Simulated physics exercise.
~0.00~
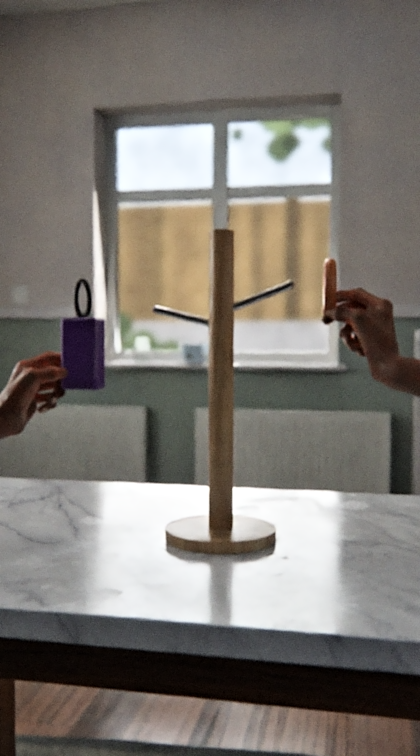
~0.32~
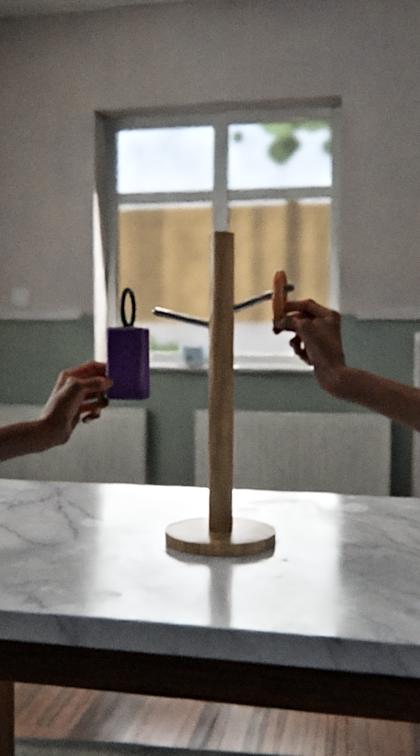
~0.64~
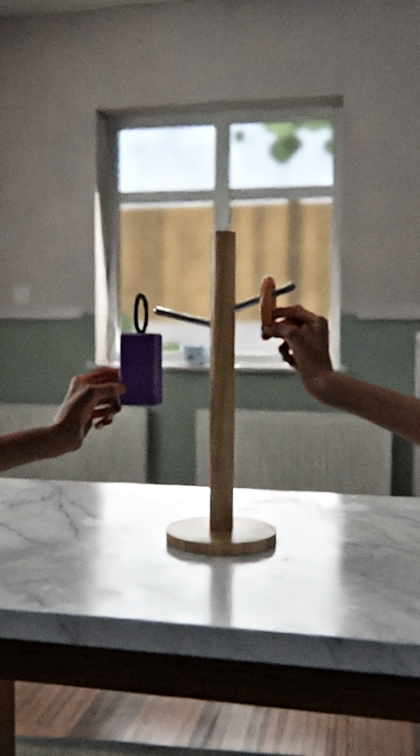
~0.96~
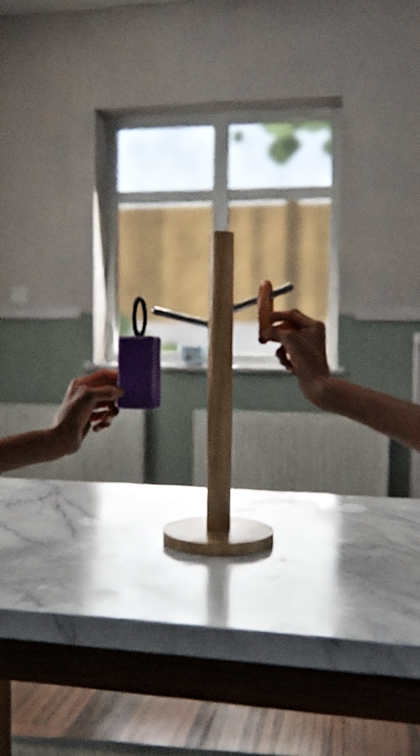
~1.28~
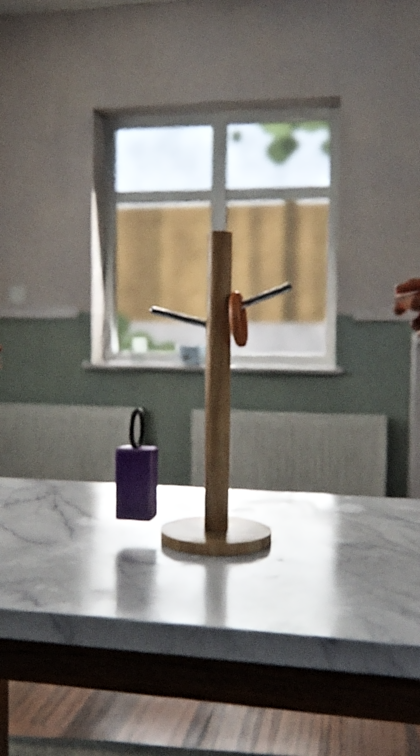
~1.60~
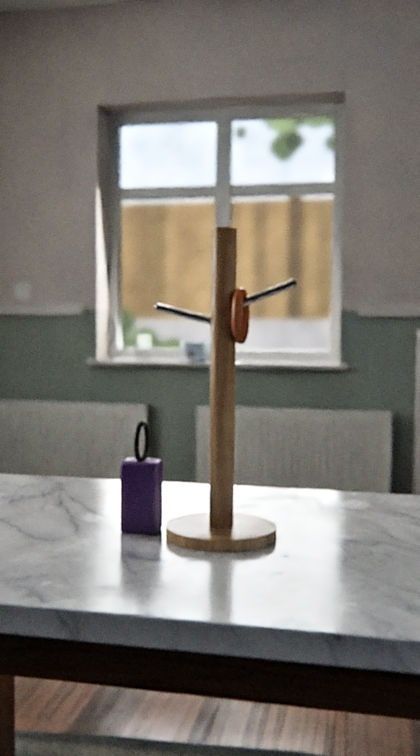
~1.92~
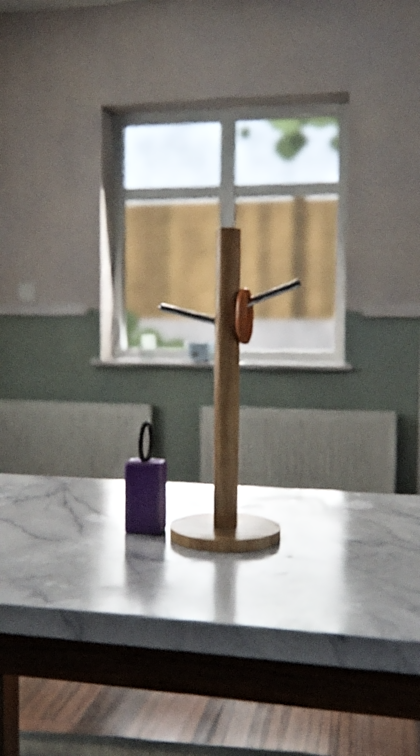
A purple pouch with a dark ring on top and a roll of orange tape are carried in by two hands, seen from across a marble table with a window behind. Between them stands a wooden peg stand with two dark, slanting pegs. The left hand moves the pouch rightward while the right hand brings the tape leftward onto the right peg, and both briefly hold still. The hands then let go and withdraw. The pouch drops to the tabletop and ends upright left of the stand's base, while the tape stays hanging close to the post.
